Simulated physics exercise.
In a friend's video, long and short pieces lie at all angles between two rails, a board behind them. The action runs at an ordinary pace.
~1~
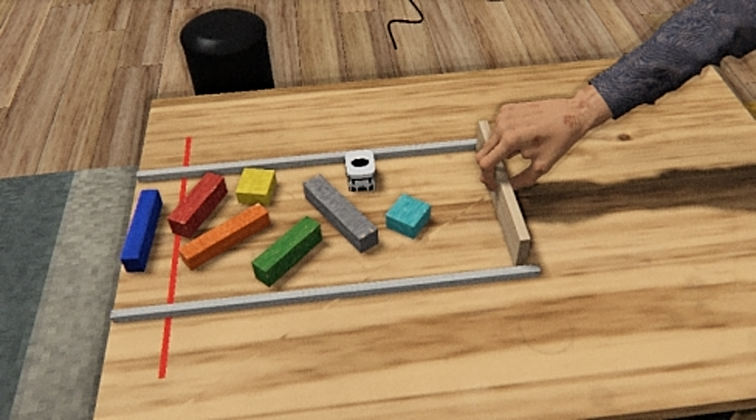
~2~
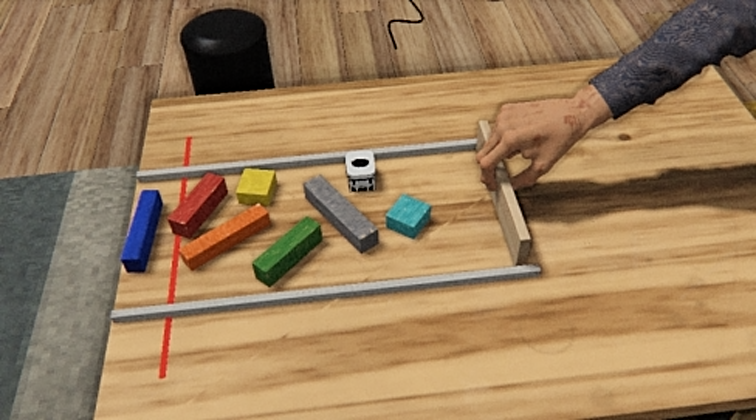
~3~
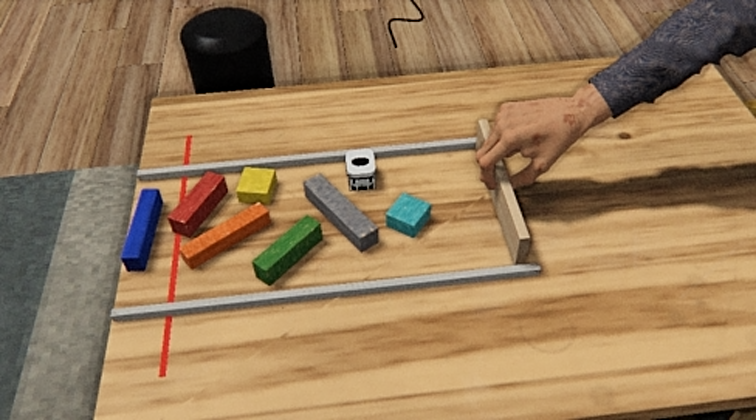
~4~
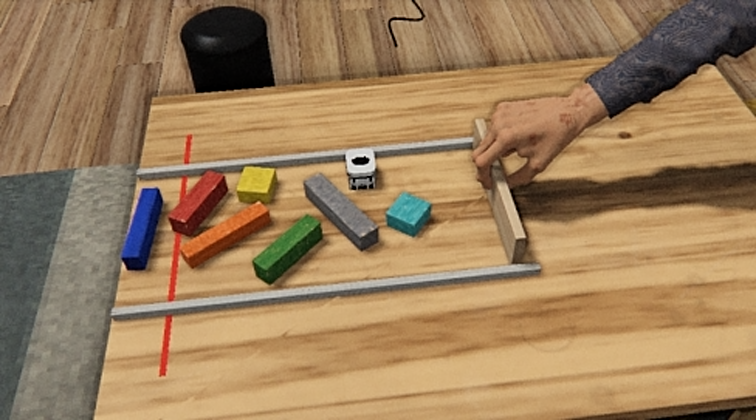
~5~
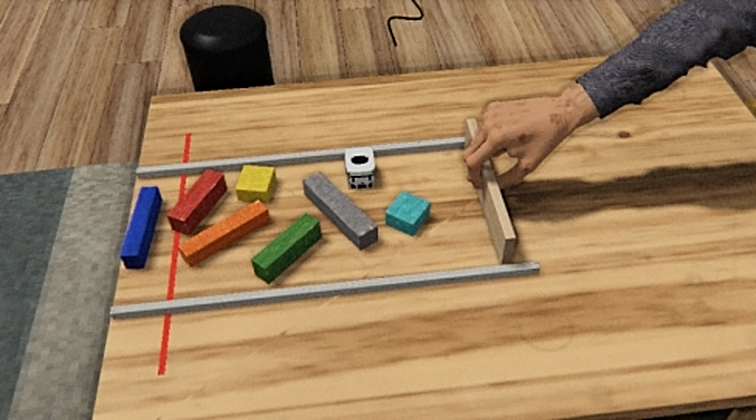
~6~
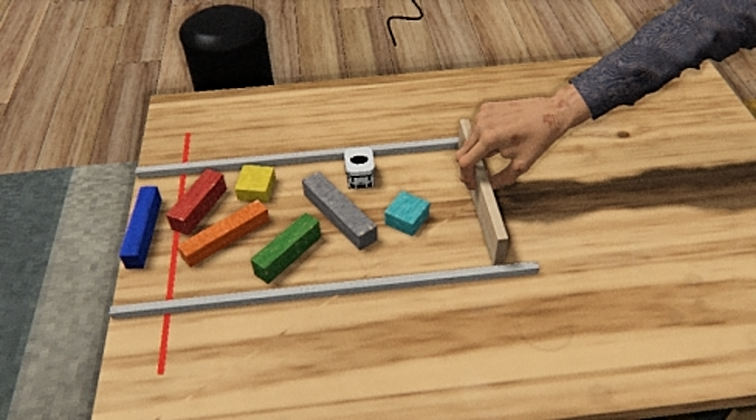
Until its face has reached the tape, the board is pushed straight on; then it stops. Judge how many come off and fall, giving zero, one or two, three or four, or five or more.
The push is going to knock off a trio or a quartet.
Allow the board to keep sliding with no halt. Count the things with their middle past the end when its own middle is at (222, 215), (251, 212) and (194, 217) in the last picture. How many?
Counts per position: 1 / 0 / 3.
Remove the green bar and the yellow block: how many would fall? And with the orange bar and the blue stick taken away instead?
Result: 3 in the first case, with 2 in the second.
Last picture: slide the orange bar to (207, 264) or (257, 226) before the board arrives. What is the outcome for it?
So in the first try it ends up below, and in the second it ends up below.
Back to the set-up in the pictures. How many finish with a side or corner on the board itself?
The number is 2.
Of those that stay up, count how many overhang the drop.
Answer: 2.
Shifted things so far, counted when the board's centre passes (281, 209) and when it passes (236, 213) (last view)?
So far 7, and 8 at the second.
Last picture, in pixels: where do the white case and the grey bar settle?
First (165, 187), then (128, 237).
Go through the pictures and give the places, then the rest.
The first frame shows blue stick (143, 230); red bar (199, 205); orange bar (226, 236); board (500, 190); tape (178, 238).
The second frame shows red bar (199, 205); yellow block (257, 187).
The third frame shows orange bar (226, 235); grey bar (340, 211).
The fourth frame shows blue stick (143, 227); green bar (289, 249).
The fifth frame shows red bar (198, 202); white case (360, 168).
The sixth frame shows blue stick (142, 226); red bar (198, 201); orange bar (225, 233); board (480, 189); tape (177, 234).
Soon after, none off yet; blue stick at rest near (142, 226); red bar at rest near (198, 201); orange bar at rest near (225, 233).
Then, none off yet; blue stick at rest near (142, 226); red bar moving near (194, 201); orange bar moved a little near (208, 232).
Further on, none off yet; blue stick on its side near (107, 250); red bar moved about its own width near (140, 196); orange bar moved about its own width near (139, 235).
At rest, the number that fall off is three or four; fallen, green bar, orange bar, red bar and blue stick.
